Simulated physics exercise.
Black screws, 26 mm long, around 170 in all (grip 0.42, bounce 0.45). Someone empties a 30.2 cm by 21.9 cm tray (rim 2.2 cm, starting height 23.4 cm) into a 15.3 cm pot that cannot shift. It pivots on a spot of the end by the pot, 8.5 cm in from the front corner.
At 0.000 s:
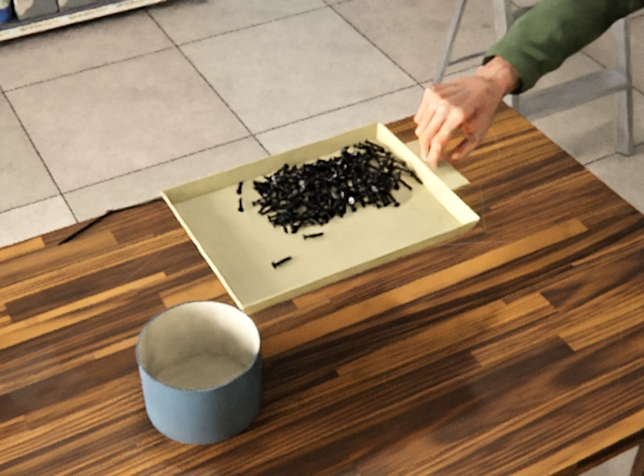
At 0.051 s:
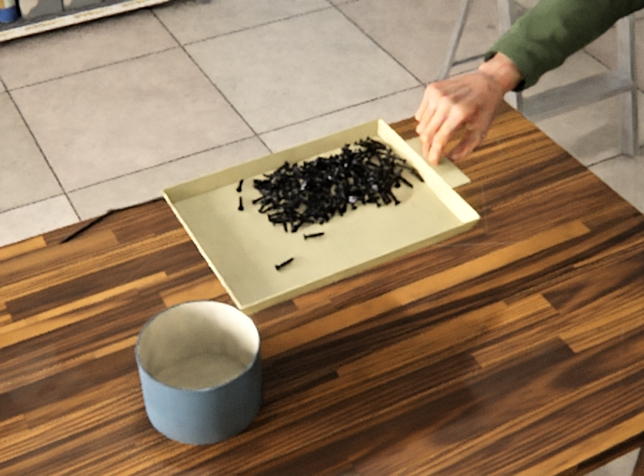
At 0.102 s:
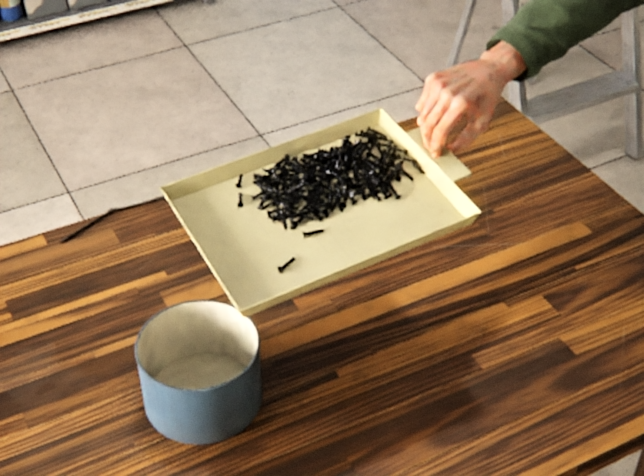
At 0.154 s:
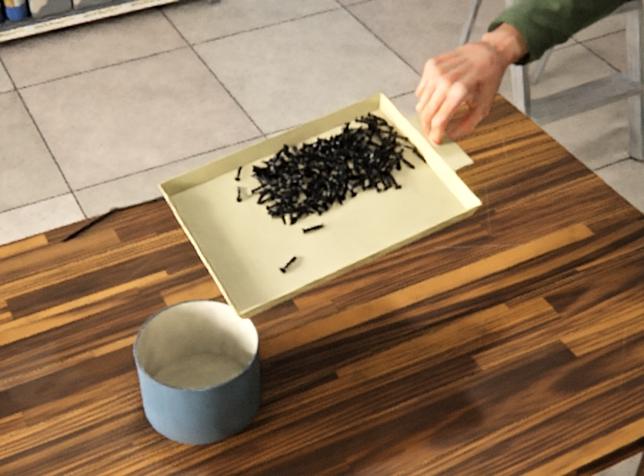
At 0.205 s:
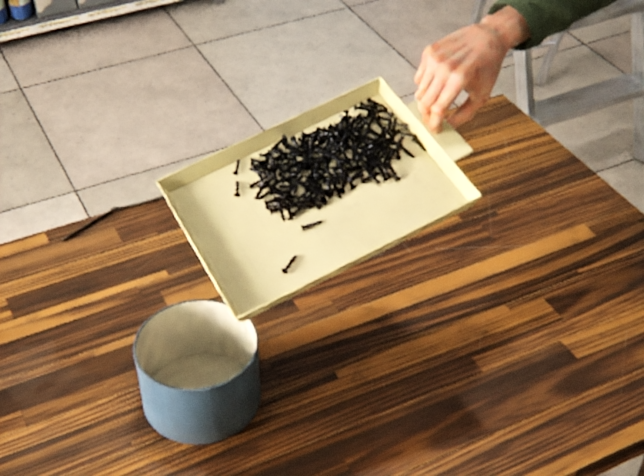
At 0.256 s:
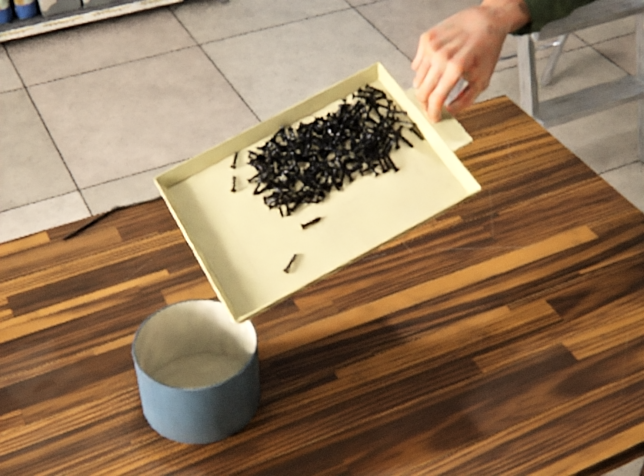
The footage shows a hand in a green sleeve gripping the far right end of a pale yellow tray of black screws and raising it steadily, so the tray slants down toward a blue pot on a striped wooden table.
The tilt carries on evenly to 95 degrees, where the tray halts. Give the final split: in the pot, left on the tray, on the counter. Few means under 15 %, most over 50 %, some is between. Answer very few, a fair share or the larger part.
Pot: Very few, tray: Very few, counter: The larger part.
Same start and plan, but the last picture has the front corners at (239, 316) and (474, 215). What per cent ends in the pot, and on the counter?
Pot 10, counter 95.
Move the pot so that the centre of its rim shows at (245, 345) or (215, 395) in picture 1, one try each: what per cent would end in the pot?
About 10 and 90 per cent.
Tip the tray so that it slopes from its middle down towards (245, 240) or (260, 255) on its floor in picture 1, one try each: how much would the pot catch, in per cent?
Some 30 and 20 per cent.
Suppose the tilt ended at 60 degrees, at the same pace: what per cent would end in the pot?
Then about 5 per cent.
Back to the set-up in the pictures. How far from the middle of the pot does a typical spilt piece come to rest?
About 18 cm.
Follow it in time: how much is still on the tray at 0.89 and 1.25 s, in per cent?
In turn: 10, 0.
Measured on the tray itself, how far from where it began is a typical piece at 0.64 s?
About 15 cm.
After 0.64 s, tilt 56 degrees; the tray holds 100 %, the pot 0 %.
After 0.89 s, tilt 80 degrees; the tray holds 10 %, the pot 0 %.
Then, at 1.25 s, tilt 95 degrees; the tray holds 0 %, the pot 0 %.
In the end, at 2.0 s, pot 0 %, tray 0 %, counter 100 %.
